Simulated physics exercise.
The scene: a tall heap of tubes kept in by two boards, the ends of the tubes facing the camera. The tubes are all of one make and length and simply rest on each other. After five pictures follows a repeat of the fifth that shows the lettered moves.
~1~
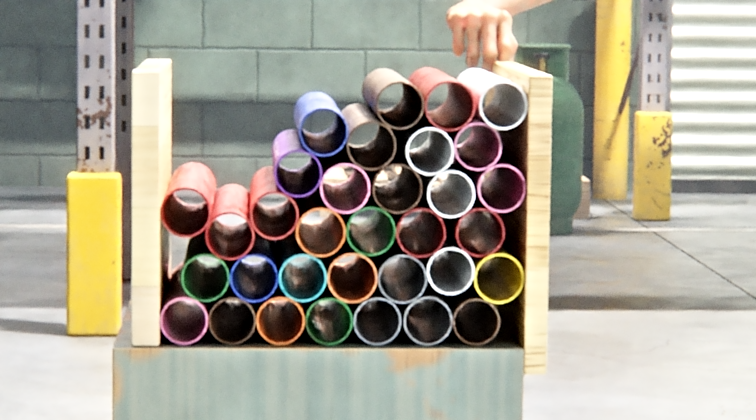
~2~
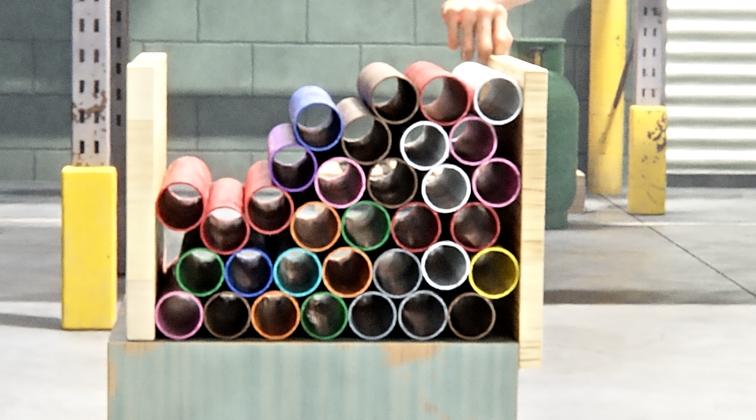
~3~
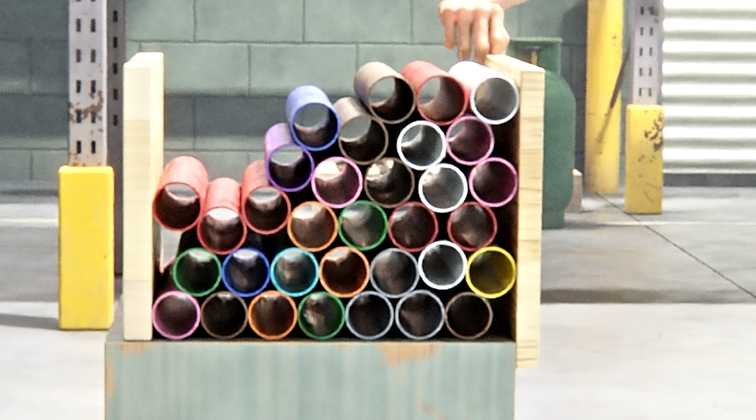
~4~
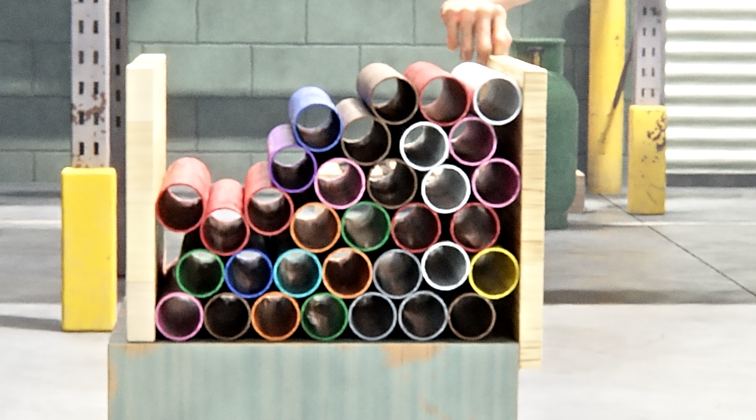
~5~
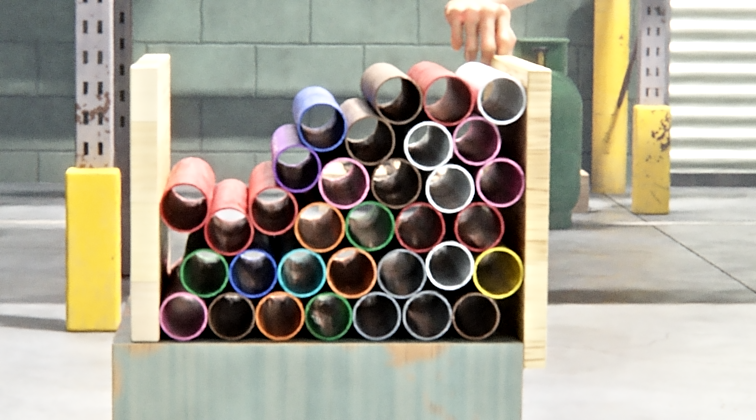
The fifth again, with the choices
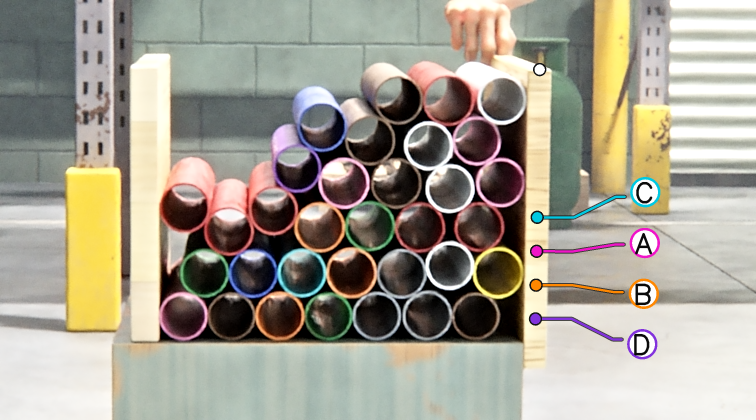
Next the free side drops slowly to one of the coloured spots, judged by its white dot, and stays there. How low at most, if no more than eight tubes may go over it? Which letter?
The last mark within the limit is B.
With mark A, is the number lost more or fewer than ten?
At A, fewer than ten.
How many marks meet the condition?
Three of them.
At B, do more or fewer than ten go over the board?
Fewer than ten.
On the marked copy, A at (537, 251); B at (536, 285); C at (537, 217); D at (535, 319); the white dot at (540, 69).
Taking B. A third of the way, top of the board (526, 163).
Two thirds of the way, top of the board (524, 269).
When it is over, top of the board (524, 284), about four out over the board.
As for the rest, A about four out over the board; C one out over the board; D nine out over the board.
